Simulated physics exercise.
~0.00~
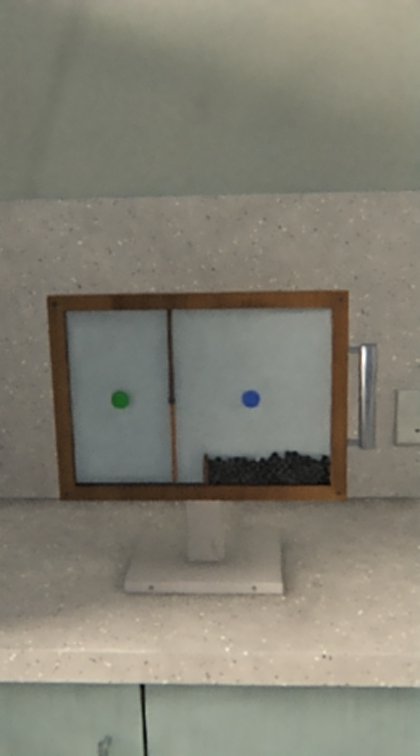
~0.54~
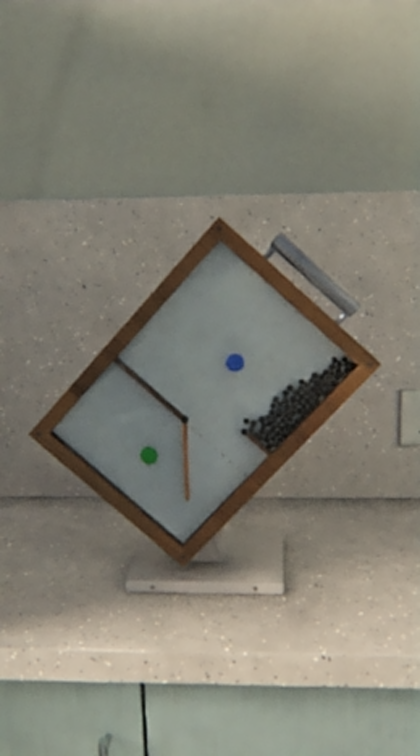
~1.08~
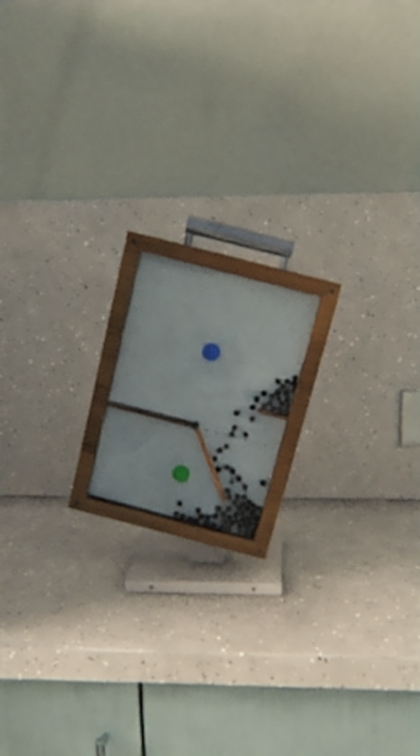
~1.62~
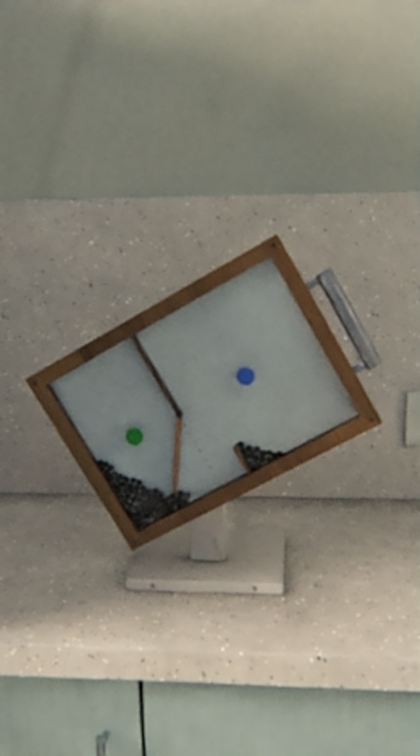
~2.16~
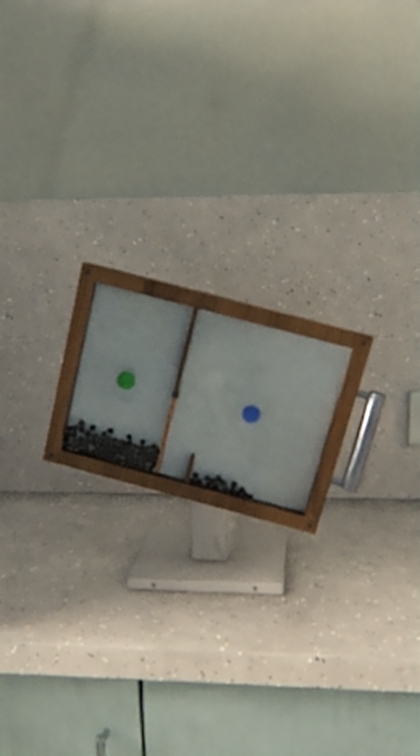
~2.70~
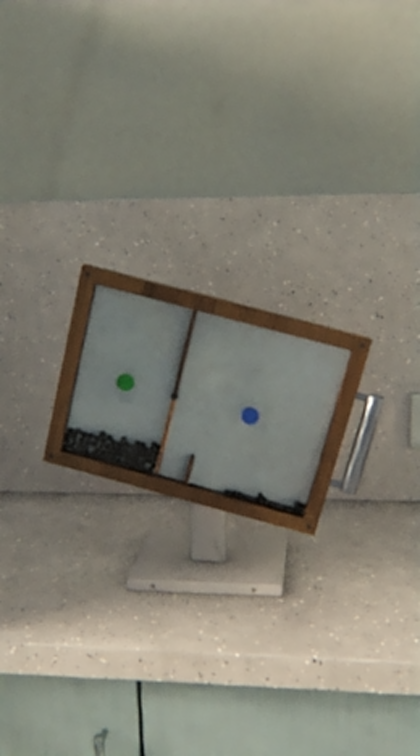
Framed puzzle box tilting anticlockwise, spilling black beads past an orange flap, then swinging back clockwise, most beads settling green side.
